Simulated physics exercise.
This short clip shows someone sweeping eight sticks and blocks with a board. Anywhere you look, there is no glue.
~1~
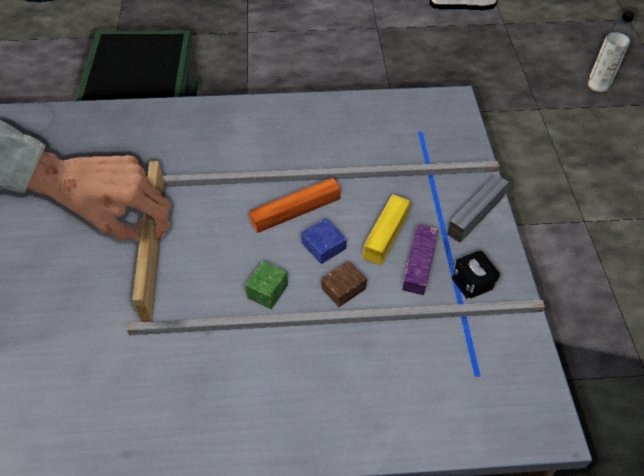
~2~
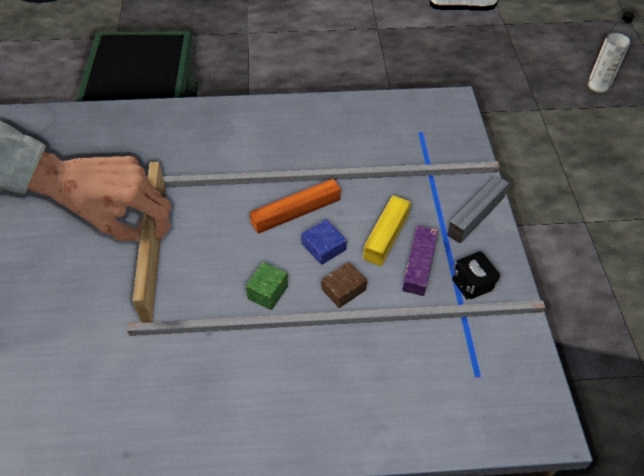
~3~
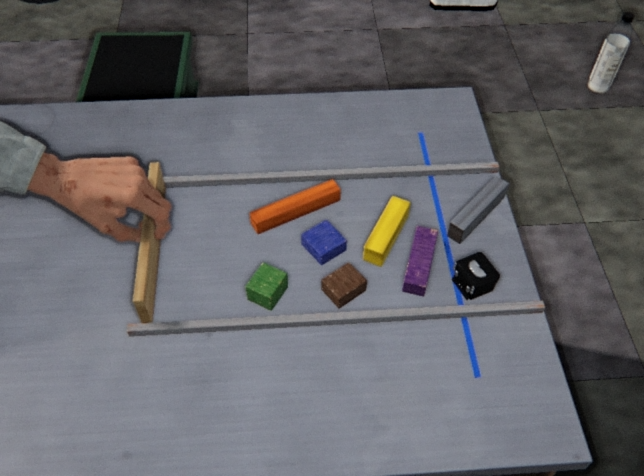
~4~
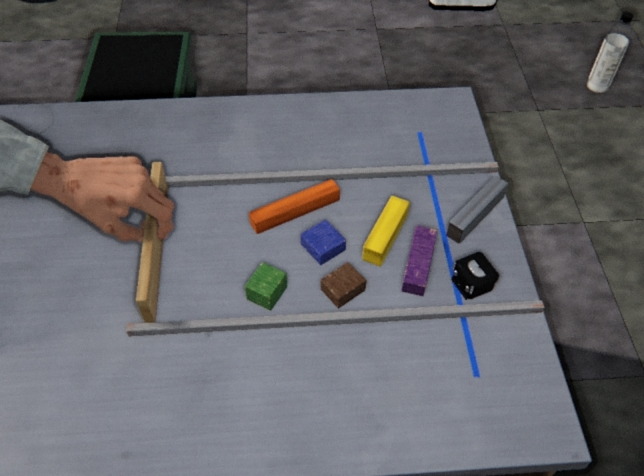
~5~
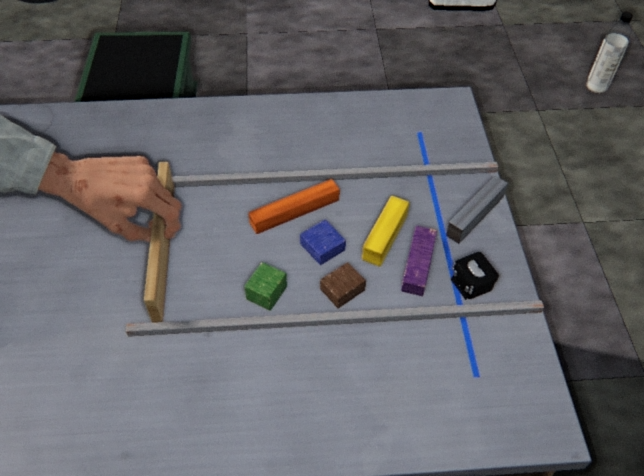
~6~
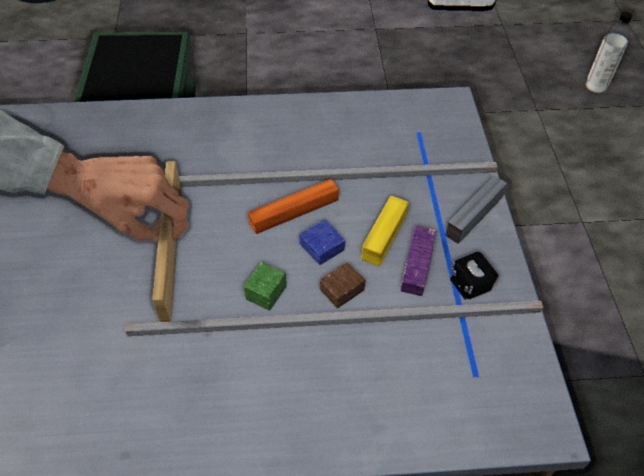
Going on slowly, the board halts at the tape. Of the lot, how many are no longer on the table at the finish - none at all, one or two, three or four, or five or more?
By the finish, one or two are off it.
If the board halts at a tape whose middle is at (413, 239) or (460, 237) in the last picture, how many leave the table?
Tallies in order: 0 and 3.
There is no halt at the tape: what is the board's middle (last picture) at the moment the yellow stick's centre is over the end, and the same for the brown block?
The middle is at (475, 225) when it's the yellow stick, and at (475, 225) when it's the brown block.
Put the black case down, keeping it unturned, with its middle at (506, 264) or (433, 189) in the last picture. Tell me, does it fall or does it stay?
Goes off the edge; stays put.
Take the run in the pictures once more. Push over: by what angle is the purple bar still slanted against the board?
About 10° out of line.
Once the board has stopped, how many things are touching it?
The count in contact is 3.
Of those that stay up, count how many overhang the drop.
The count is 2.
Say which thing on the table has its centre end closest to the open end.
The purple bar is foremost.
Soon after, none off yet; grey stick at rest near (477, 209); black case at rest near (474, 277); purple bar at rest near (419, 260).
After that, none off yet; grey stick displaced a little near (498, 204); black case displaced about its own width near (518, 273); purple bar displaced about its own width near (480, 257).
In the end, the number that fall off is one or two; gone, black case and grey stick.
